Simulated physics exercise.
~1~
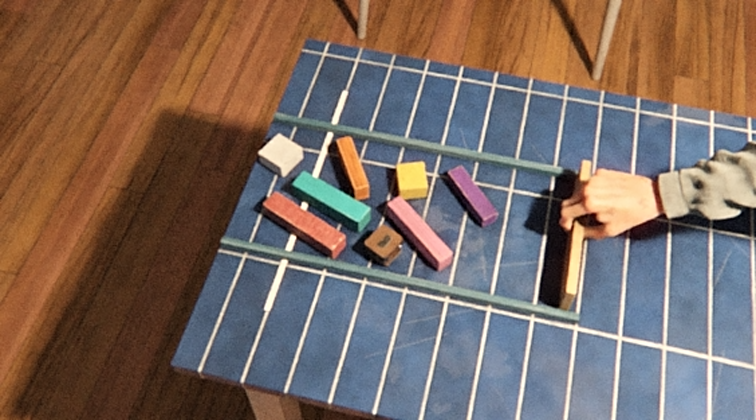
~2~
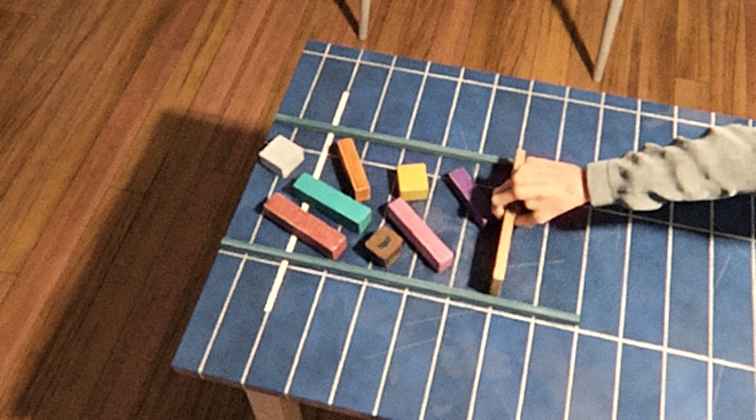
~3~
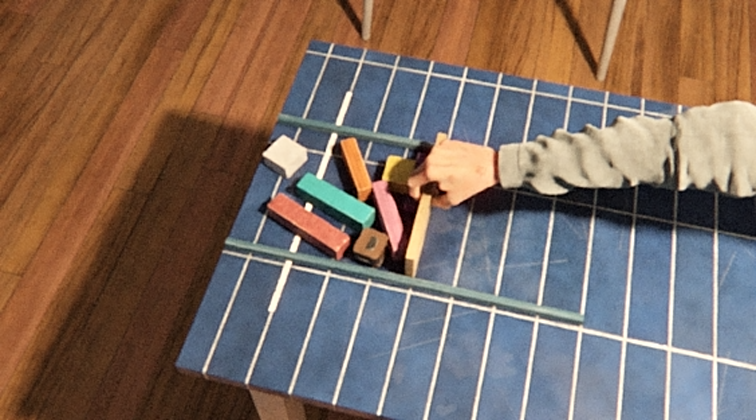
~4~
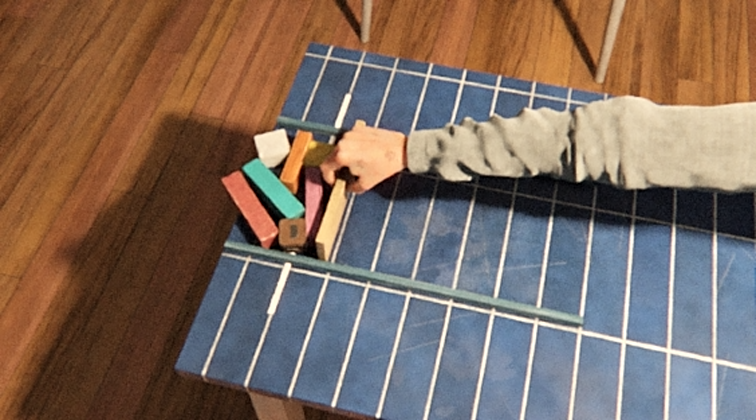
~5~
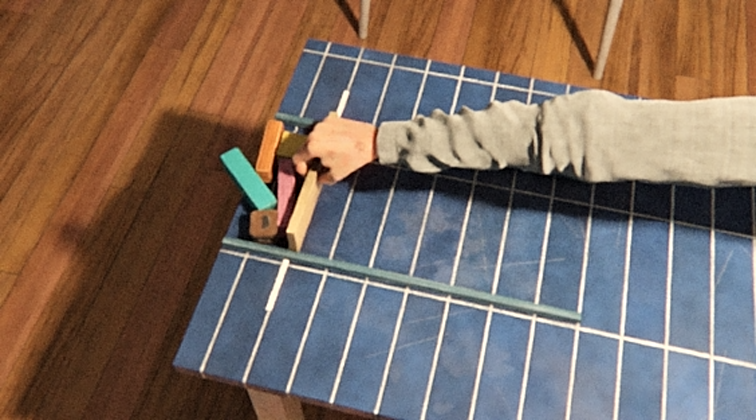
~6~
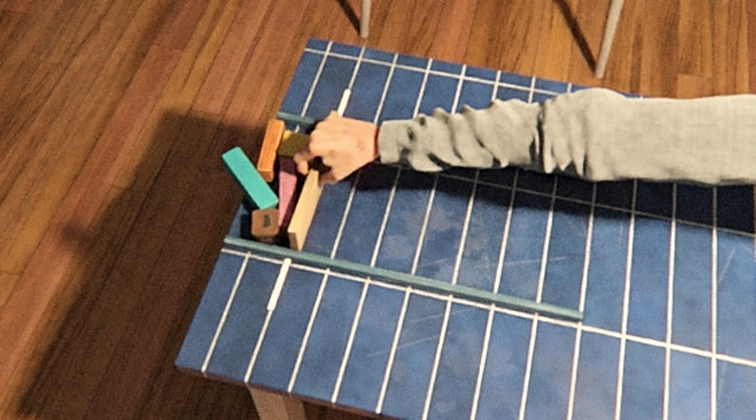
The video shows a hand pushing a wooden board left between two rails on a blue table, gathering colourful blocks toward the edge. The red and white blocks go off the end, and the hand stops with the teal block jutting over the edge.
